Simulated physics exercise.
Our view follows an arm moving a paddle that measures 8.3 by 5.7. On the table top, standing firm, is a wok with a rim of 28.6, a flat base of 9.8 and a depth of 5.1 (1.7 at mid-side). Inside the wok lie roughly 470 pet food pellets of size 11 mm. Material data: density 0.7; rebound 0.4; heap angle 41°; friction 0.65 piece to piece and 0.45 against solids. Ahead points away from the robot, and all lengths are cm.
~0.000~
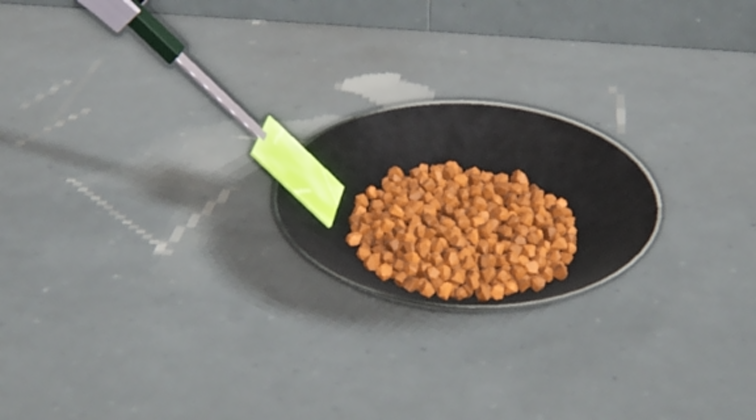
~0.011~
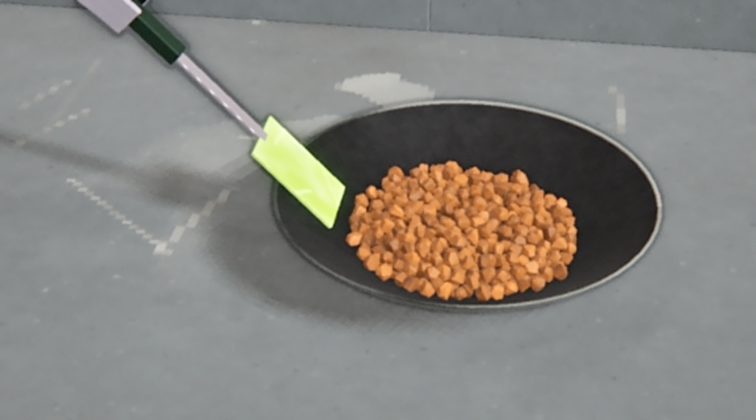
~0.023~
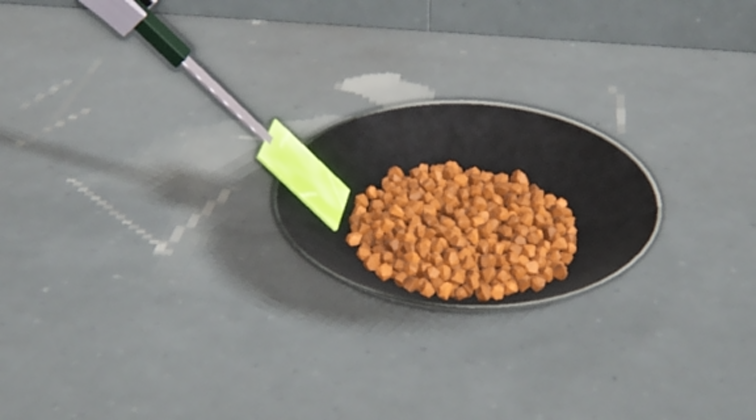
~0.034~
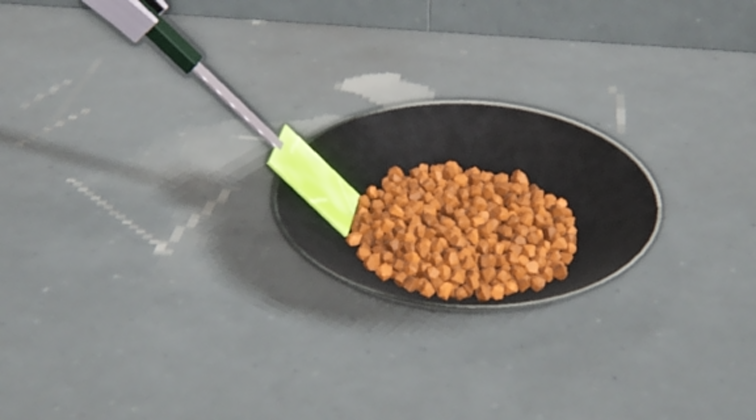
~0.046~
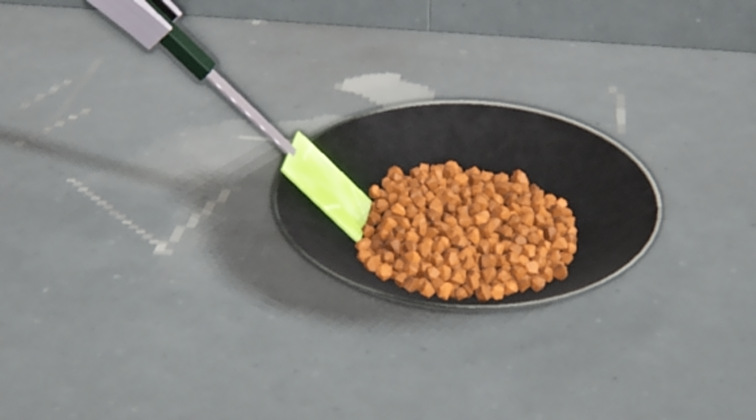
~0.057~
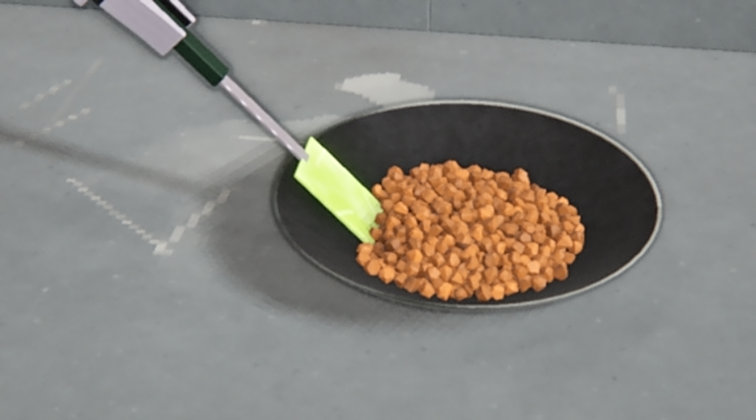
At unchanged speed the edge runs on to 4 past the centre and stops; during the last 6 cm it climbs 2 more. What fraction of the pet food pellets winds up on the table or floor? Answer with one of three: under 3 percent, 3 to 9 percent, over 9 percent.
Under 3 percent.
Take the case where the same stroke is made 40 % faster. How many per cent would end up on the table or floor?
Estimate: Near 0 %.
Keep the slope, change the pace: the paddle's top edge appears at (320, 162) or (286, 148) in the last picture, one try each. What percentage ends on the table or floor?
About 0 and 0 per cent.
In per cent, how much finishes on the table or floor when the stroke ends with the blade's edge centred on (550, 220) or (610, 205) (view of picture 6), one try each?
First try about 5 percent, second about 30 percent.
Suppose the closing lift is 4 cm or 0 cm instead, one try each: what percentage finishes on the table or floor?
First try about 0 %, second try about 0 %.
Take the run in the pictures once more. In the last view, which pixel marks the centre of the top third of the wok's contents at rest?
You'll find it at about (583, 218).
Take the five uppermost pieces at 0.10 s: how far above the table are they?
Estimated height above table: Approx. 6 cm.
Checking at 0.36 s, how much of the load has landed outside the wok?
Some 0 per cent of the load.
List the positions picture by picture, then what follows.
The paddle top edge at (260, 134), sloping 46°; upper third of the load around (461, 218), from x 355 to 570, top at y 170; 467 in the wok, in the first picture.
The paddle top edge at (261, 135), sloping 46°; upper third of the load around (461, 218), from x 355 to 570, top at y 170, in the second picture.
The paddle top edge at (266, 138), sloping 46°; upper third of the load around (461, 218), from x 355 to 570, top at y 170, in the third picture.
The paddle top edge at (277, 144), sloping 46°; upper third of the load around (461, 218), from x 355 to 570, top at y 170, in the fourth picture.
The paddle top edge at (290, 150), sloping 46°; upper third of the load around (457, 217), from x 365 to 570, top at y 170, in the fifth picture.
The paddle top edge at (303, 156), sloping 46°; upper third of the load around (463, 215), from x 365 to 575, top at y 170; 467 in the wok, in the sixth picture.
After 0.10 s, sloping 46°, highest piece 7 above the table; 467 in the wok.
After 0.14 s, sloping 46°, highest piece 7 above the table; 467 in the wok.
After 0.36 s, sloping 46°, highest piece 6 above the table; 464 in the wok, 2 on the table or floor, 1 on the blade or in flight.
After 1.41 s, sloping 46°, highest piece 6 above the table; 464 in the wok, 3 on the table or floor.
In the end, 464 in the wok, 3 on the table or floor. That is 1 % on the table or floor.
